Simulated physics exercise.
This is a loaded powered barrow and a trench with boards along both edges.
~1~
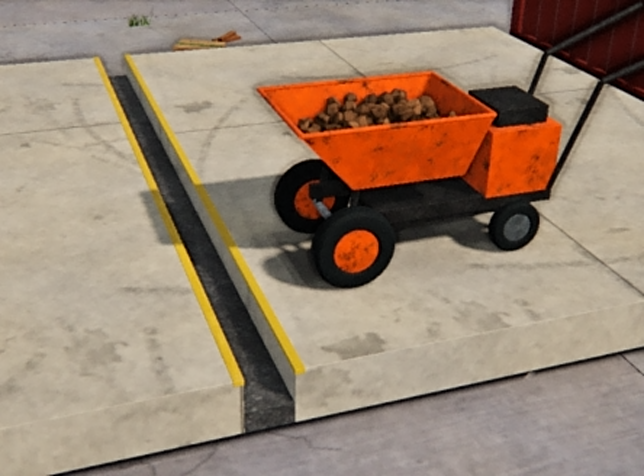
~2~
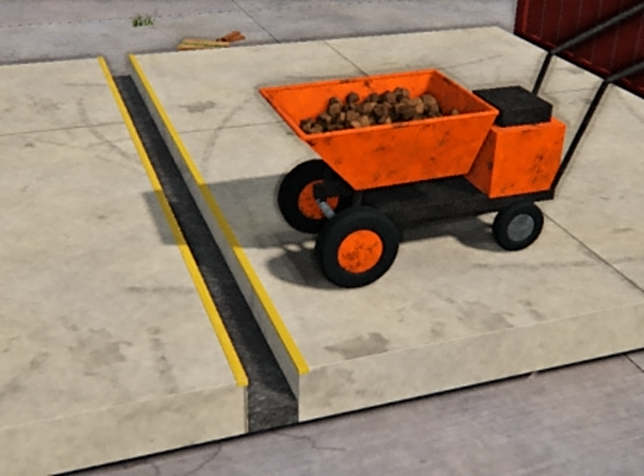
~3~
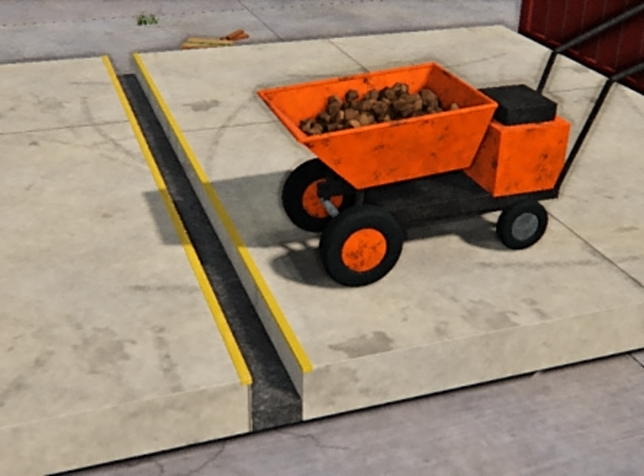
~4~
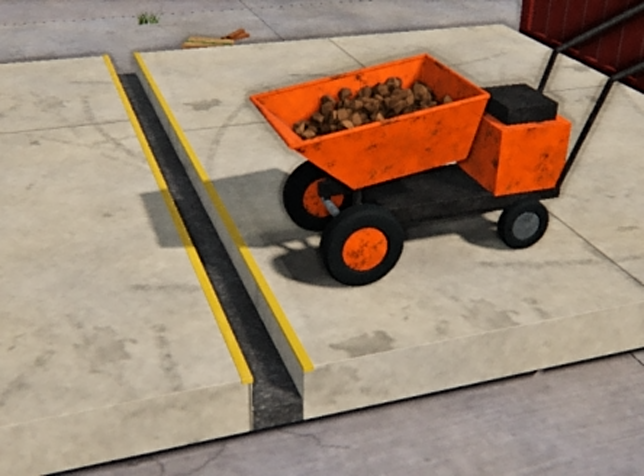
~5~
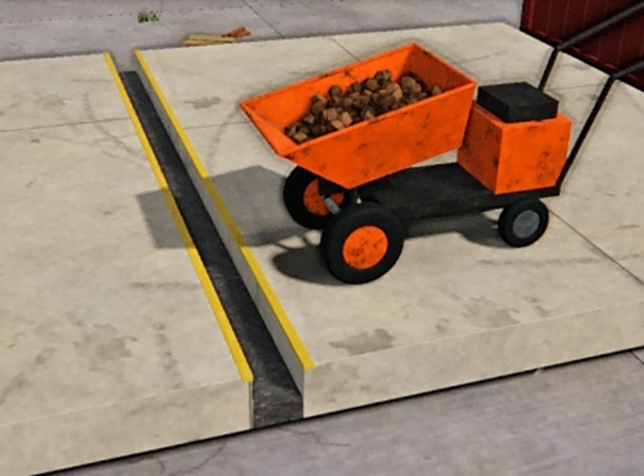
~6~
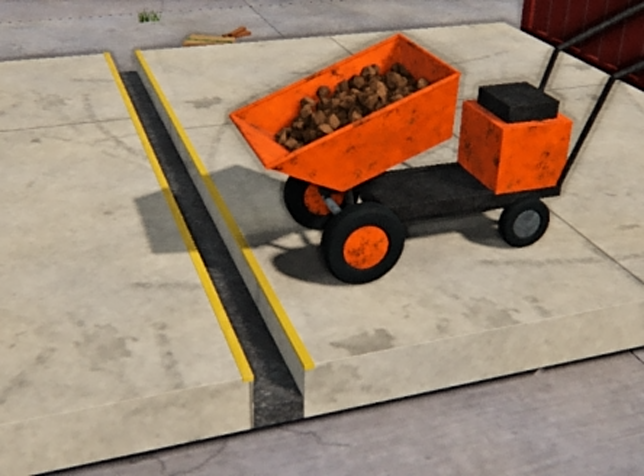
An orange powered barrow stands on a pale concrete slab, seen from above and to one side, with its black handles at the right near a dark red wall. Brown clods fill its skip, and a narrow, dark trench edged in yellow runs down the slab to its left. The view shifts very slightly, then the skip tilts forward to the left, its rear rising while the wheels stay put.
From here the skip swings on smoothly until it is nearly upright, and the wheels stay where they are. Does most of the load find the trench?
The trench takes under half.
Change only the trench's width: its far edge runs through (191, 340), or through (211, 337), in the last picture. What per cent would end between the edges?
First some 60, then 30 per cent.
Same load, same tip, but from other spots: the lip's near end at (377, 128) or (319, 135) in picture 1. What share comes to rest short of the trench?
Near 10 % and 0 %.
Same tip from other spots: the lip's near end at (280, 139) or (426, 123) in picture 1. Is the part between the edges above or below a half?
In turn: Not half; the smaller part.
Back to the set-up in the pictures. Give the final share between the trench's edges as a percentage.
Close to 5 per cent.
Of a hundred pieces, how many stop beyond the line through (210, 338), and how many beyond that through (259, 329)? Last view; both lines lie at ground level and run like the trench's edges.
Roughly 50 per cent, and 70 per cent.
Shortly afterwards, skip tipped steeply; the whole lot in the skip.
Next, skip tipped right over; near half in the skip; only a few in or heaped over the trench; near a third beyond it; only a few falling.
Some moments later, skip tipped right over; near a third in the skip; a little in or heaped over the trench; near two thirds beyond it.
In the end, skip tipped right over; near a third in the skip; a little in or heaped over the trench; near two thirds beyond it.
